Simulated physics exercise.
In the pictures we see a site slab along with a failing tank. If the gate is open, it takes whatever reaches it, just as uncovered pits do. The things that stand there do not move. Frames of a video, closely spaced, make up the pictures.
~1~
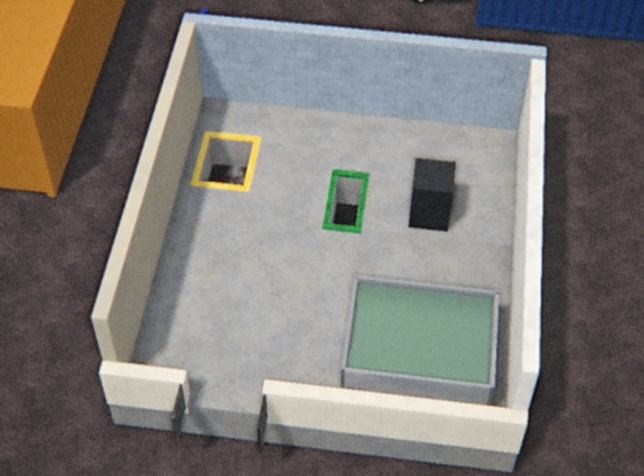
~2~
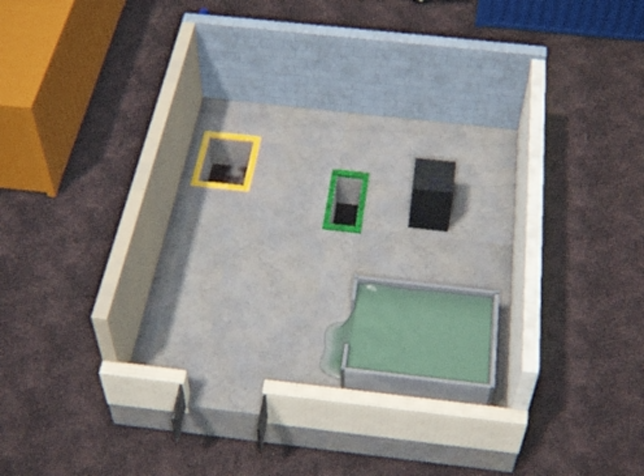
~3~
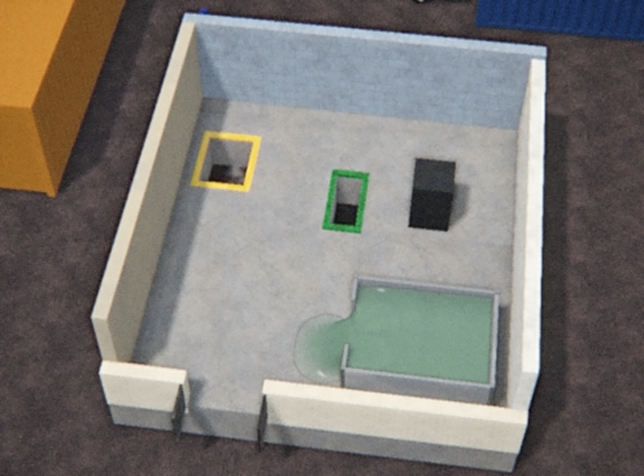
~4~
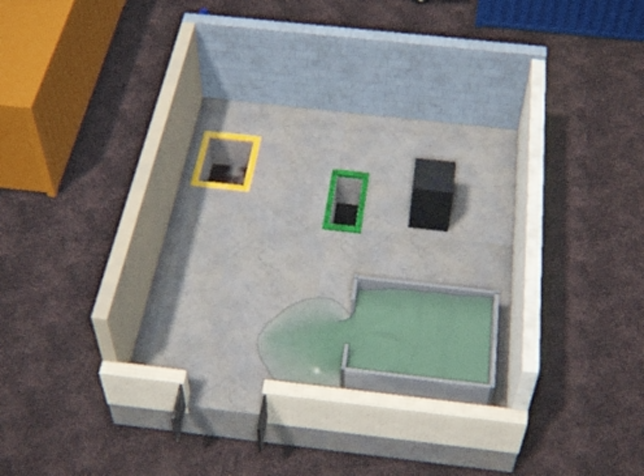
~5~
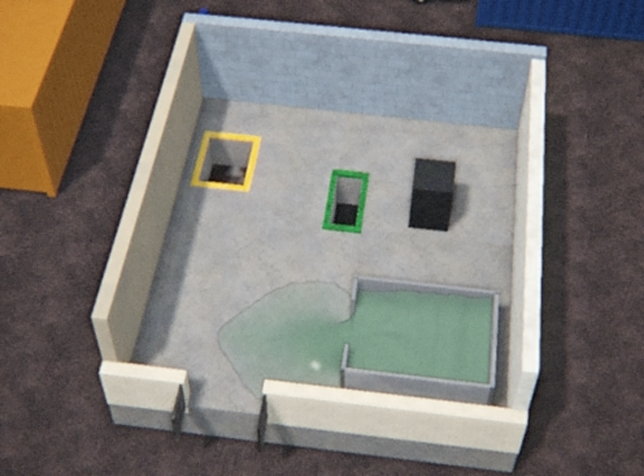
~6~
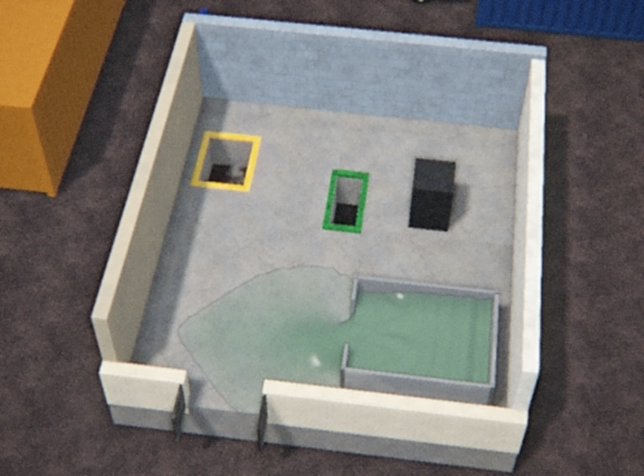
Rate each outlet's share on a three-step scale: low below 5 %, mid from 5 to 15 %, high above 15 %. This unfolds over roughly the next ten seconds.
Scale: Gate - high, green pit - low, yellow pit - high.
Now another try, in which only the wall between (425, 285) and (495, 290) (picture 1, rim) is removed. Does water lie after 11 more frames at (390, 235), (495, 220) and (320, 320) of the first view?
Point 1: Inundated; point 2: Inundated; point 3: Unwetted.
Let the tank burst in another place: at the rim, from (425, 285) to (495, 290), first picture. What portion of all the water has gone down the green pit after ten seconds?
For green, it comes to 8 percent.
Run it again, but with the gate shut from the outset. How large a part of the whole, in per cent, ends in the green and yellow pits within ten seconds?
Shares in percent: Green 2, yellow 30.
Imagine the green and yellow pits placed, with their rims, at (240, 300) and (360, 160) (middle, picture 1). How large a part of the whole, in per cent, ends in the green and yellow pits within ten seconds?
Green 25%, yellow 8%.
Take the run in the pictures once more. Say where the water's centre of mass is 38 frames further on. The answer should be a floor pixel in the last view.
Near pixel (303, 302).
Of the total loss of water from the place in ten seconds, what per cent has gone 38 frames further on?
About 65 per cent.
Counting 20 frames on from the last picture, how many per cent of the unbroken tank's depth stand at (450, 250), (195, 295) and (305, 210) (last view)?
Going in order, roughly 0, 20 and 2 %.
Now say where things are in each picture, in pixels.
In the first picture, still water in the water tank at (422, 332).
In the second picture, the front is at (337, 326), out from the gap at (351, 341).
In the third picture, water pours out at (351, 343) and has run to (302, 334).
In the fourth picture, the front is at (263, 335), out from the gap at (351, 344).
In the fifth picture, the front is at (227, 328), out from the gap at (351, 343).
In the sixth picture, the front is at (185, 328), out from the gap at (351, 343).
A moment on, water covers 35 % of the floor; the gate 1 %, the green pit 0 %, the yellow pit 0 %.
Next, water covers 40 % of the floor; the gate 4 %, the green pit 0 %, the yellow pit 0 %.
Then, water covers 45 % of the floor; the gate 7 %, the green pit 0 %, the yellow pit 5 %.
Later, water covers 60 % of the floor; the gate 13 %, the green pit 0 %, the yellow pit 16 %.
In the end, water covers 80 % of the floor; the gate 19 %, the green pit 0 %, the yellow pit 26 %.
